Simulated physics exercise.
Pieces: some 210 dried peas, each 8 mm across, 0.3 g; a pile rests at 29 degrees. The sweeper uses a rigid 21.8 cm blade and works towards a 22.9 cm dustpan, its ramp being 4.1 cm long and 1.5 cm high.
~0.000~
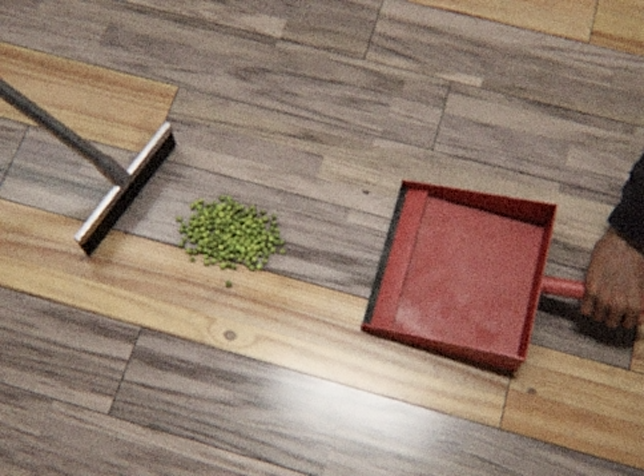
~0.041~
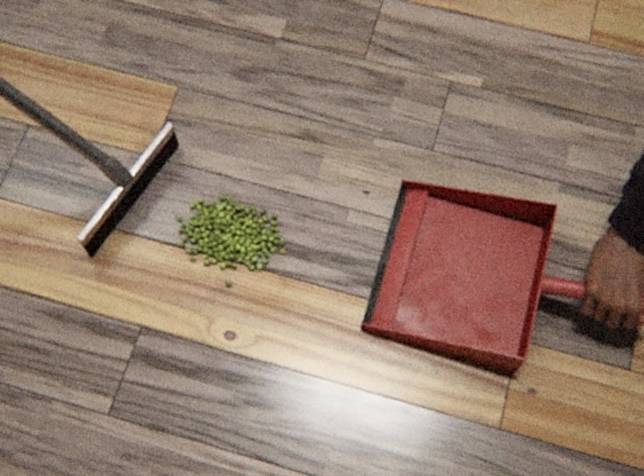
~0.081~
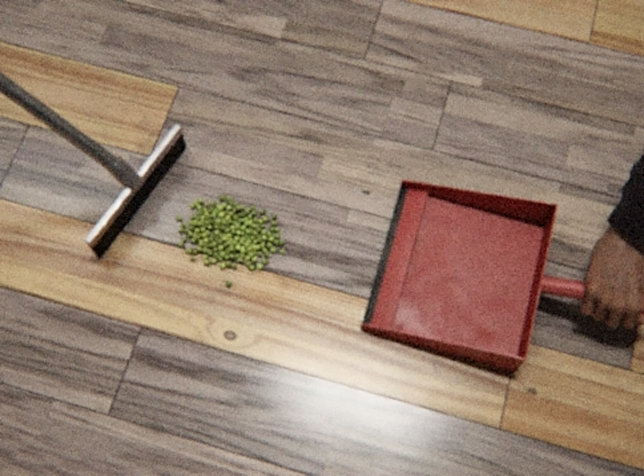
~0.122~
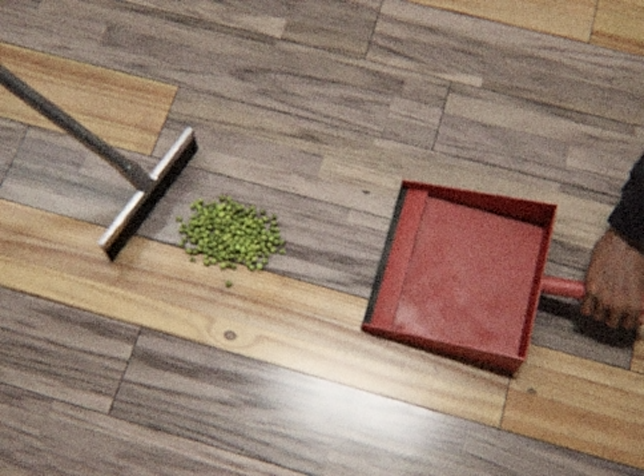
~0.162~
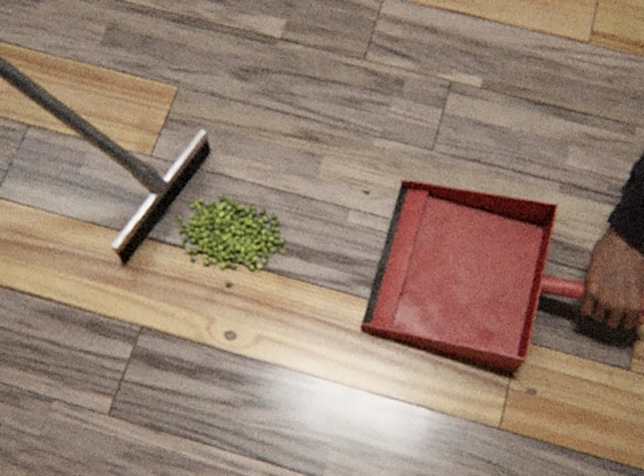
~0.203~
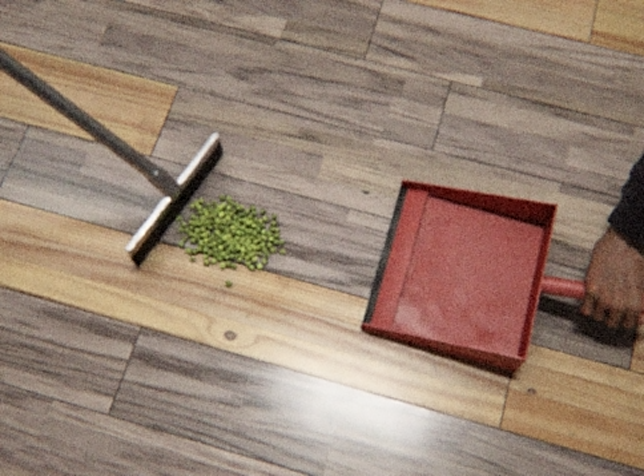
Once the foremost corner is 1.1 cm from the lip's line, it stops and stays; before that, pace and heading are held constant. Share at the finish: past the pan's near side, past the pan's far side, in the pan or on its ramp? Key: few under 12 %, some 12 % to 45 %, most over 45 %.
Near side = some, far side = few, pan = few.
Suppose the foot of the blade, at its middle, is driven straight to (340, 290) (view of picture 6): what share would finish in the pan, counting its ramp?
I'd expect around 10 per cent.
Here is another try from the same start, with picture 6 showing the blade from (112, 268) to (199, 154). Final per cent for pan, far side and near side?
Pan 5; far 0; near 50.
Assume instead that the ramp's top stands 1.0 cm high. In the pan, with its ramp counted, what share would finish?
5 %.
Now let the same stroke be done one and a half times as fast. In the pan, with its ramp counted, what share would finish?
Then some 10 in a hundred.
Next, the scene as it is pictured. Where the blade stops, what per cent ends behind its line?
10 %.
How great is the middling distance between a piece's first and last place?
That distance is close to 20 cm.
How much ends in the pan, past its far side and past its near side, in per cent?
In per cent - near side 25, far side 0, pan 0.
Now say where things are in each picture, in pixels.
In the first picture, blade from (80, 240) to (168, 129), moved 0.0 cm, 0 of the pieces shifted so far; middle of the pieces at (232, 234); pan at (469, 279).
In the second picture, blade from (83, 241) to (171, 129), moved 0.4 cm, 0 of the pieces shifted so far; middle of the pieces at (232, 234).
In the third picture, blade from (91, 243) to (178, 131), moved 1.6 cm, 0 of the pieces shifted so far; middle of the pieces at (232, 234).
In the fourth picture, blade from (104, 246) to (191, 134), moved 3.5 cm, 0 of the pieces shifted so far; middle of the pieces at (232, 234).
In the fifth picture, blade from (117, 249) to (203, 136), moved 5.5 cm, 0 of the pieces shifted so far; middle of the pieces at (232, 234).
In the sixth picture, blade from (131, 252) to (216, 139), moved 7.5 cm, 0 of the pieces shifted so far; middle of the pieces at (232, 234); pan at (469, 279). The blade's pace is about 0.49 m/s, heading 3 degrees away from the viewer's side.
After 0.47 s, middle of the blade 18 cm from the lip; 0 % over the lip, far side 0 %, near side 5 %.
Then, at 0.65 s, middle of the blade 9 cm from the lip; 0 % over the lip, far side 0 %, near side 20 %.
After 0.95 s, middle of the blade 4 cm from the lip; 0 % over the lip, far side 0 %, near side 25 %.
At rest (1.4 s), near side 25 %, far side 0 %, pan 0 %, in front of the lip or behind the blade 75 %.
